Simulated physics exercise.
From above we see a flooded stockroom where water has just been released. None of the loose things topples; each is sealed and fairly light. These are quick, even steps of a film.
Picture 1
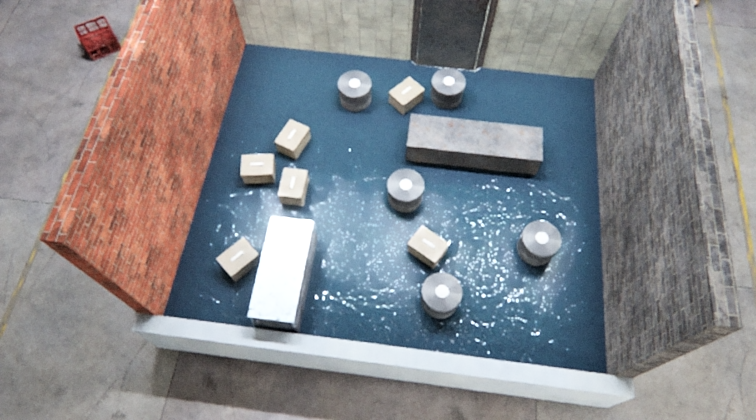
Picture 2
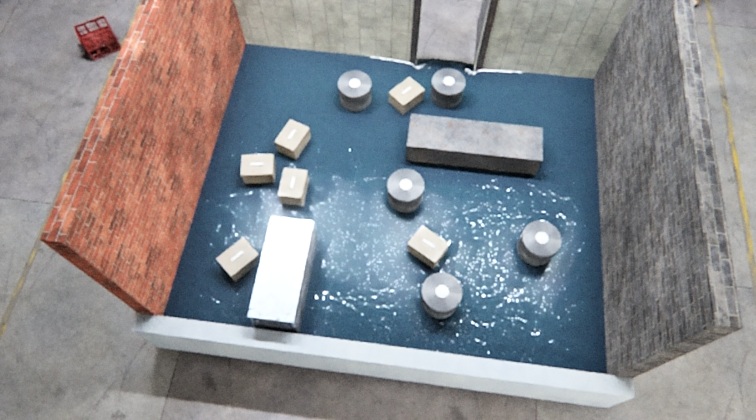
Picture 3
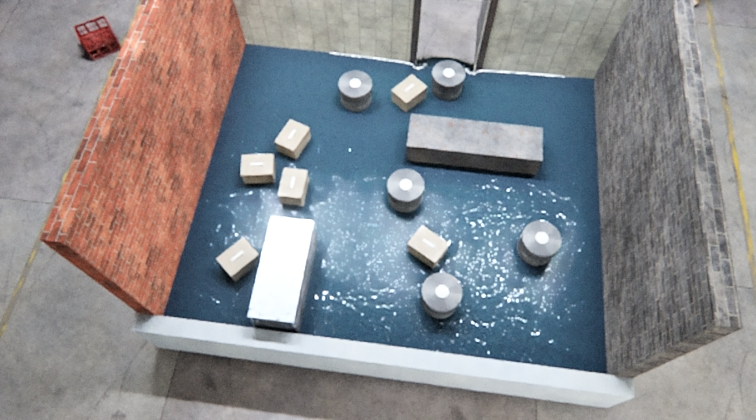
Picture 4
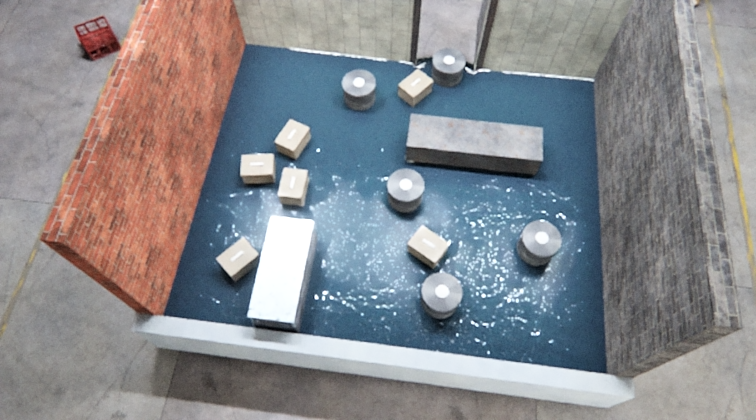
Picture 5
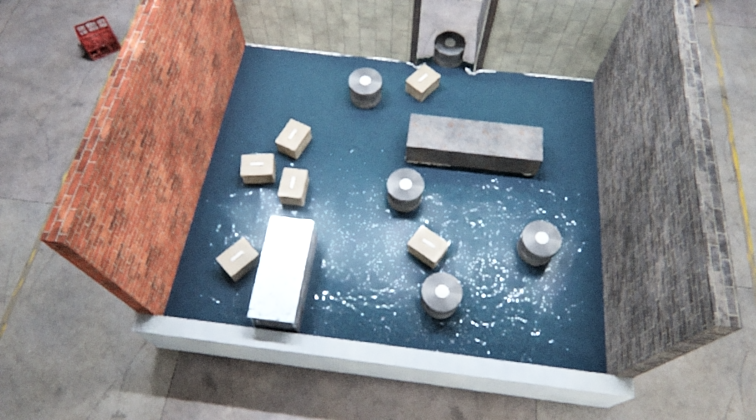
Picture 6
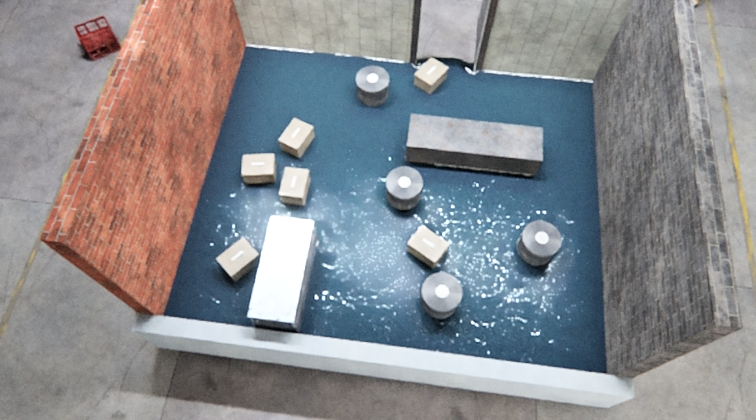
Dark blue water covers the floor of a walled stockroom, seen from high above by a still camera, with red brick at left and grey brick at right. Cream boxes and round grey tubs float around a long grey block and a pale silvery one. The dark gate at the back opens, the nearest tub slips out through the gap, and a box and another tub drift slightly rightward and back.
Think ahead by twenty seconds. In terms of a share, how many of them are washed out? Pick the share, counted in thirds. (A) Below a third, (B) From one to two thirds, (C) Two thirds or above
Answer: B.
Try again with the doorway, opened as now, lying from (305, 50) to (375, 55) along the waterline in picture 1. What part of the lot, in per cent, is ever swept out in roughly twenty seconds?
That would be near 60 per cent of the things.
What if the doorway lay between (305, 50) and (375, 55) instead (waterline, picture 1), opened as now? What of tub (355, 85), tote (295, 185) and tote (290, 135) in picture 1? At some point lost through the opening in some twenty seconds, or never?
In turn: Carried outside, washed out, through.
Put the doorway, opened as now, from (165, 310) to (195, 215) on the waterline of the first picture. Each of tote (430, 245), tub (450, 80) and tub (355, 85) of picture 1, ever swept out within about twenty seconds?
Swept away, remains, swept away.
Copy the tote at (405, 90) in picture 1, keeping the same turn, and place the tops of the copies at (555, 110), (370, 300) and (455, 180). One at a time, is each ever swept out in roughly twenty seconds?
For the three copies in the stated order: Escaped, remained, remained.
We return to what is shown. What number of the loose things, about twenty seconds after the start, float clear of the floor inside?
It adds up to 6.
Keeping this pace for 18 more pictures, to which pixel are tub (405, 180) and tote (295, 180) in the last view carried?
Roughly (390, 118) and (314, 151).
A moment on, 2 of 11 are out; 9 afloat.
Next, 3 of 11 are out; 8 afloat.
Later, 5 of 11 are out; 6 afloat.
In the end, 5 of 11 are out; 6 afloat.
